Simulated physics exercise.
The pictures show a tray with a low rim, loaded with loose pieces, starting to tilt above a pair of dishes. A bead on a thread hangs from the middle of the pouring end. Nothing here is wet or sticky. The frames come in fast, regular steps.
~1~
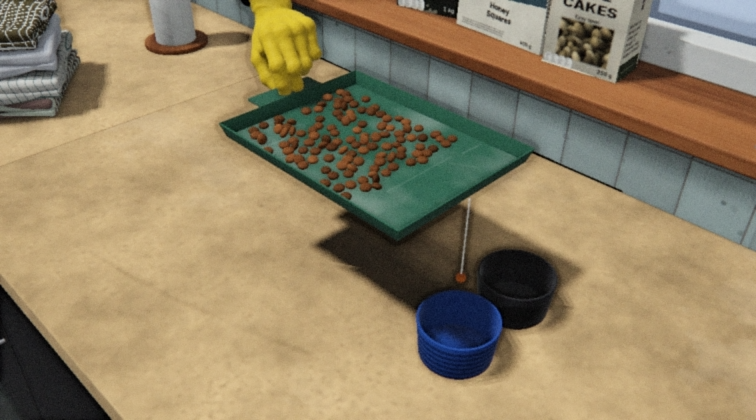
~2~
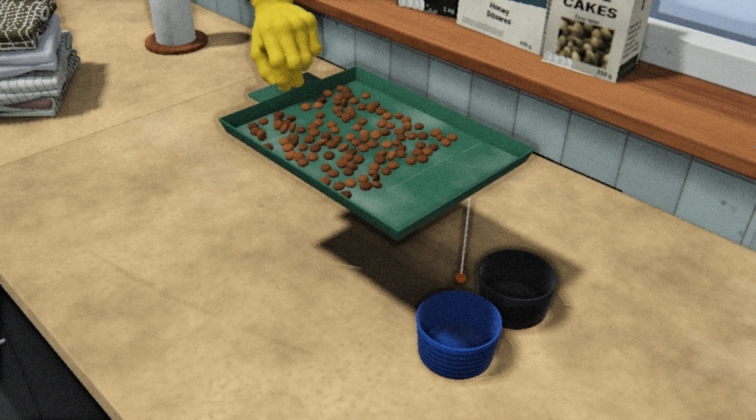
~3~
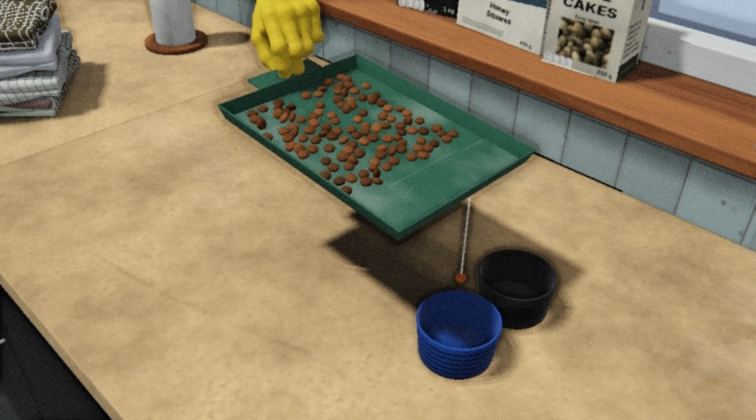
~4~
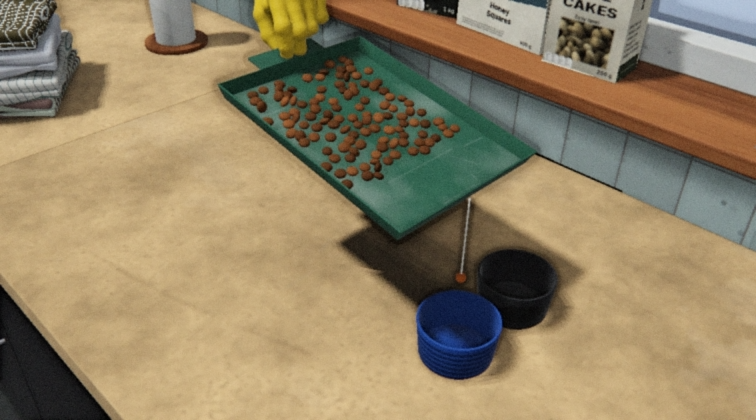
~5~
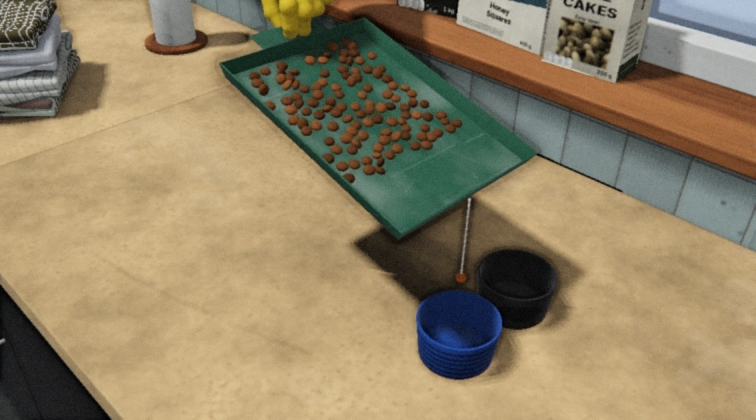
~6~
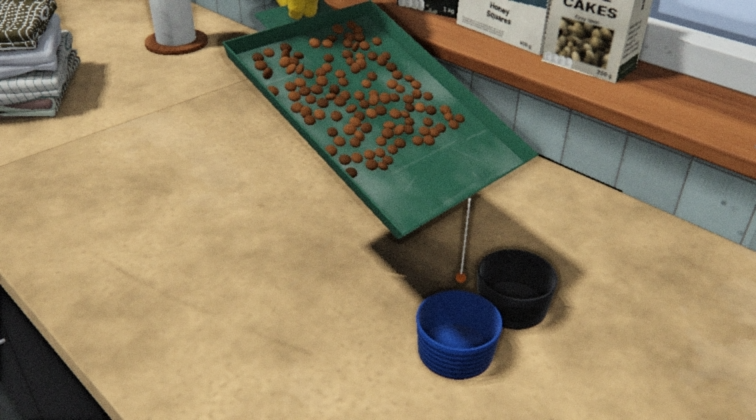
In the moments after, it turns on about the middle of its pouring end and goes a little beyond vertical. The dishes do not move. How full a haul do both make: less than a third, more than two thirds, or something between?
Caught overall: From one third to two thirds.
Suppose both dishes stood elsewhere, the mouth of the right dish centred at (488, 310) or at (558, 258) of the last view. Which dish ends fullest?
At the first place the right one, at the second the left one.
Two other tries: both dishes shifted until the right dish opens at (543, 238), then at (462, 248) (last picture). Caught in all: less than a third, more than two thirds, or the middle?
In turn: Under a third; below one third.
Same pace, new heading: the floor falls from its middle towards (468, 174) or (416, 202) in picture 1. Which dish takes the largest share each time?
One: The right-hand dish. Two: Left.
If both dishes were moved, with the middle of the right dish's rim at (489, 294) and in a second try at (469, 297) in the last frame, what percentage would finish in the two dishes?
The first gives 40 %, the second 30 %.
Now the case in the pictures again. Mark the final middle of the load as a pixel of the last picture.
Close to (503, 332).
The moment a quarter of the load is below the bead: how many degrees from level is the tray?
Roughly 80°.
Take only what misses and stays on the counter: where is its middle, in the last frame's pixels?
Near (532, 360).
Just after the last frame, tray tipped steeply; the larger part on the tray; roughly a quarter in the air.
A moment on, tray tipped past a quarter turn; about a tenth on the tray; about a tenth in the left dish; roughly a quarter in the right dish; roughly a third outside both; roughly a quarter in the air.
Further on, tray tipped past a quarter turn; roughly a quarter in the left dish; roughly a quarter in the right dish; roughly half outside both.
When it is over, tray tipped past a quarter turn; roughly a quarter in the left dish; roughly a quarter in the right dish; roughly half outside both.
